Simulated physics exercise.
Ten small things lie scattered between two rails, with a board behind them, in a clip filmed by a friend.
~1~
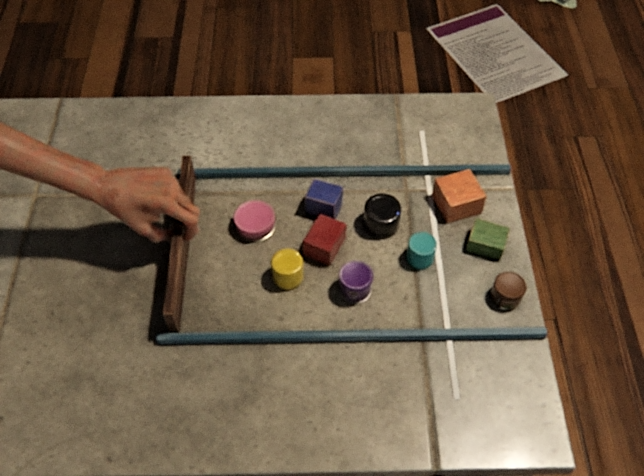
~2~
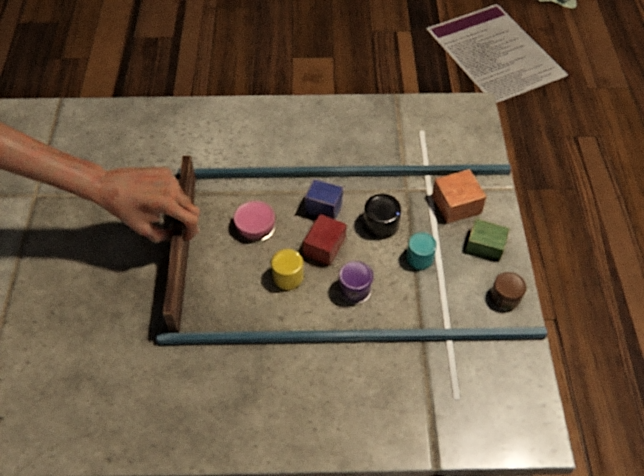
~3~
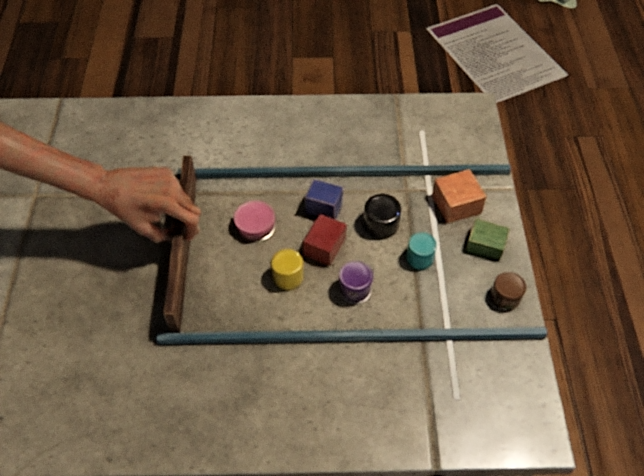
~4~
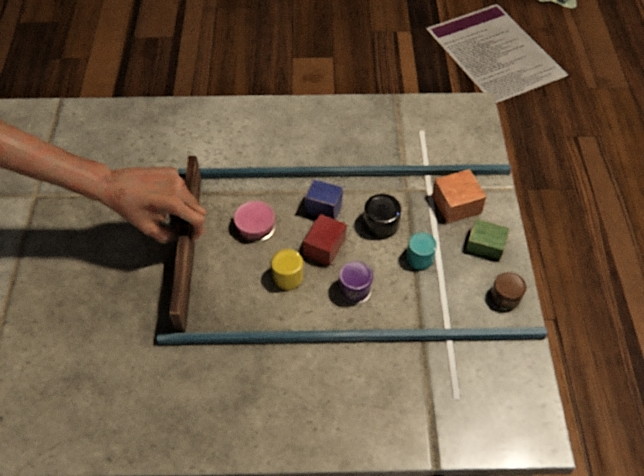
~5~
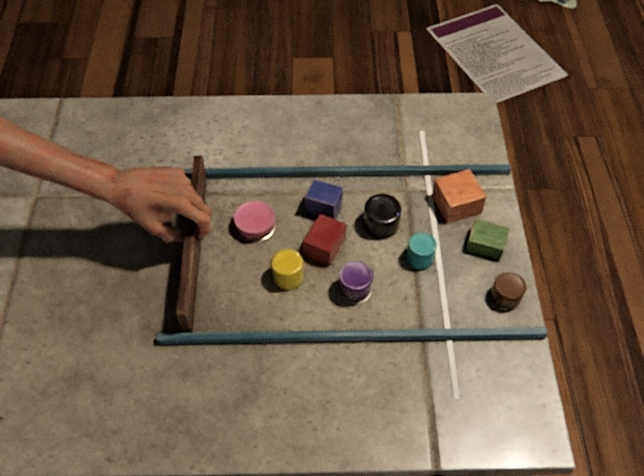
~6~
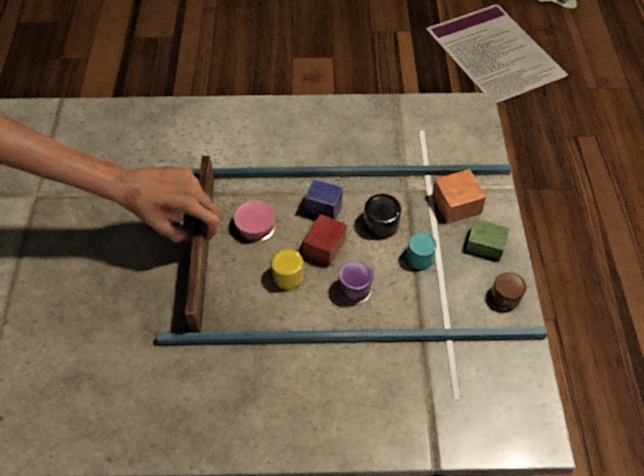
On a stone tabletop, a hand slides a board slightly right between two rails.
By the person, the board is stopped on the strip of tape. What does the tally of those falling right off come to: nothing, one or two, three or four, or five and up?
It comes to nothing.
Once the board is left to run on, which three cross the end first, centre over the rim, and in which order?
Green block, black lid, orange block.
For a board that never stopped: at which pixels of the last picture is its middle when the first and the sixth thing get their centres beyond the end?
Around (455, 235); afterwards around (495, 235).
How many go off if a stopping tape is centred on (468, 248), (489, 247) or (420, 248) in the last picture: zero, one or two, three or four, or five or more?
First just one or two, then five or more, and last zero.
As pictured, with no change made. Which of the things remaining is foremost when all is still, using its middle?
The green block finishes nearest.
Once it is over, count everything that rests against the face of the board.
Well, it touches 4.
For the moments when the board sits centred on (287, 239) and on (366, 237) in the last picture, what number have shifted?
By then 4, and 7.
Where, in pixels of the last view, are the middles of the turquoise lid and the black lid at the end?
First at (487, 270); second at (494, 215).
Soon after, none off yet; brown tub at rest near (508, 291); green block at rest near (488, 239); orange block at rest near (458, 196).
At rest, the number that fall off is zero.
